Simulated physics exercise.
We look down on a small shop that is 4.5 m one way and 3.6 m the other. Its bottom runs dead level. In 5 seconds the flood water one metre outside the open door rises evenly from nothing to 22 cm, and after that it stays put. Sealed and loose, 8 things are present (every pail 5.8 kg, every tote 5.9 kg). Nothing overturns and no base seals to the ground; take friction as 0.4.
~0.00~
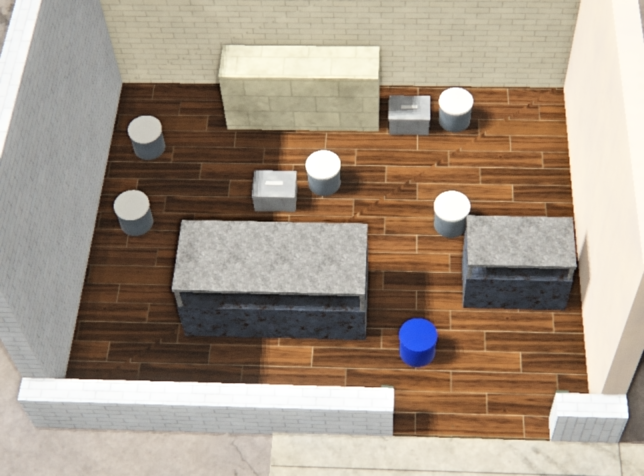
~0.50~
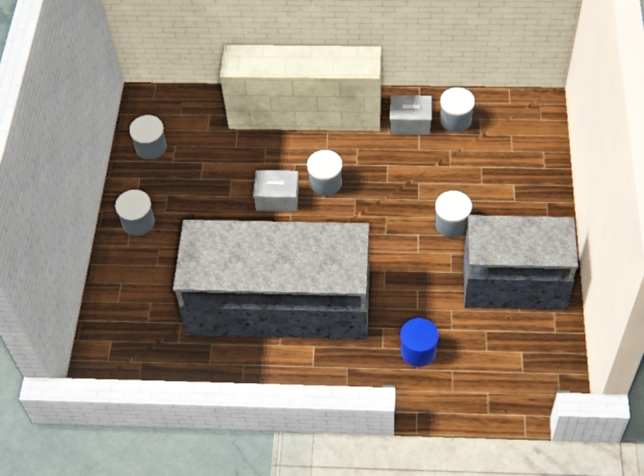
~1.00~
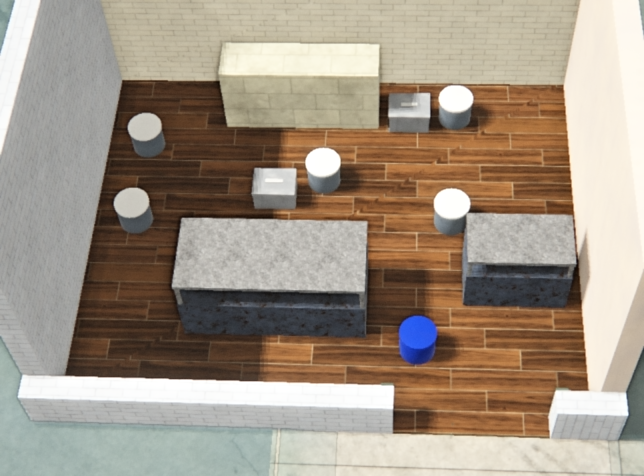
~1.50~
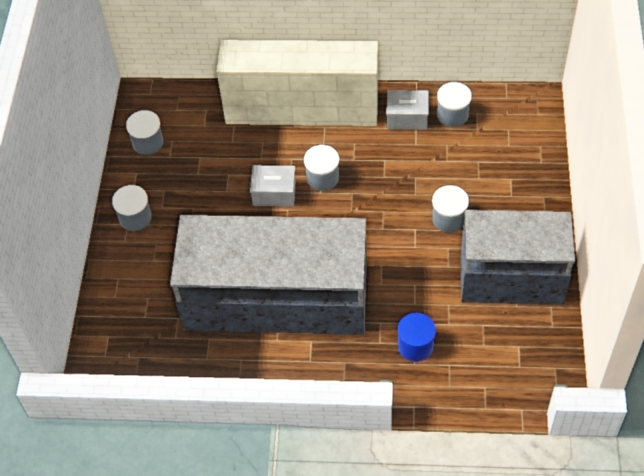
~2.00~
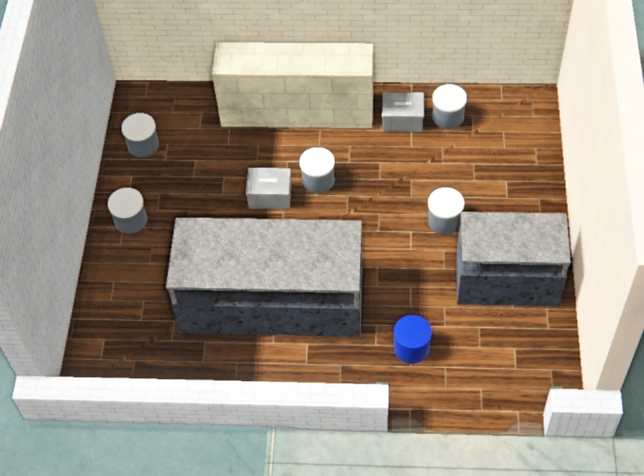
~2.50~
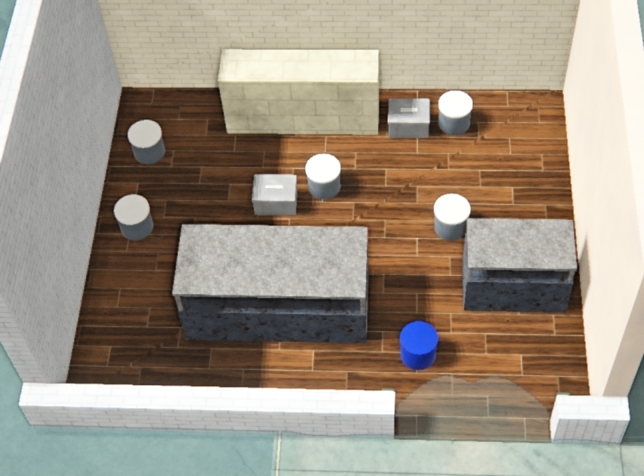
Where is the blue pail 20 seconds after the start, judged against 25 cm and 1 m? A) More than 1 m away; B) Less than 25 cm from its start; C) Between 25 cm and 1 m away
A, more than 1 m away.
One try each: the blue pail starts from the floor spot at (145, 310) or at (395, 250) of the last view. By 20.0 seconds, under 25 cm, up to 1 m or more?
A long trip, then a long trip.
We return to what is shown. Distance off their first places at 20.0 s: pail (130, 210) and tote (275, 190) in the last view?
120 cm and 200 cm respectively.
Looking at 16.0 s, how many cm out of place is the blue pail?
Displacement by then near 250 cm.
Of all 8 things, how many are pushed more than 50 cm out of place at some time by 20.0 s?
Answer: 8.
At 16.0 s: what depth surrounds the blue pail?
Depth: About 17 cm.
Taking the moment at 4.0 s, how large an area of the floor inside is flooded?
I'd put it close to 2.5 m2.
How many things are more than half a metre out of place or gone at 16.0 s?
At that time I count 7.
After 4.0 s the blue pail is near (409, 324), 0.2 m from its start, aground; 0 afloat.
After 9.0 s the blue pail is near (300, 142), 2.4 m from its start, afloat; 3 afloat.
After 16.0 s the blue pail is near (127, 295), 2.6 m from its start, afloat; 8 afloat.
After 20.0 s the blue pail is near (250, 342), 1.4 m from its start, afloat; 8 afloat.
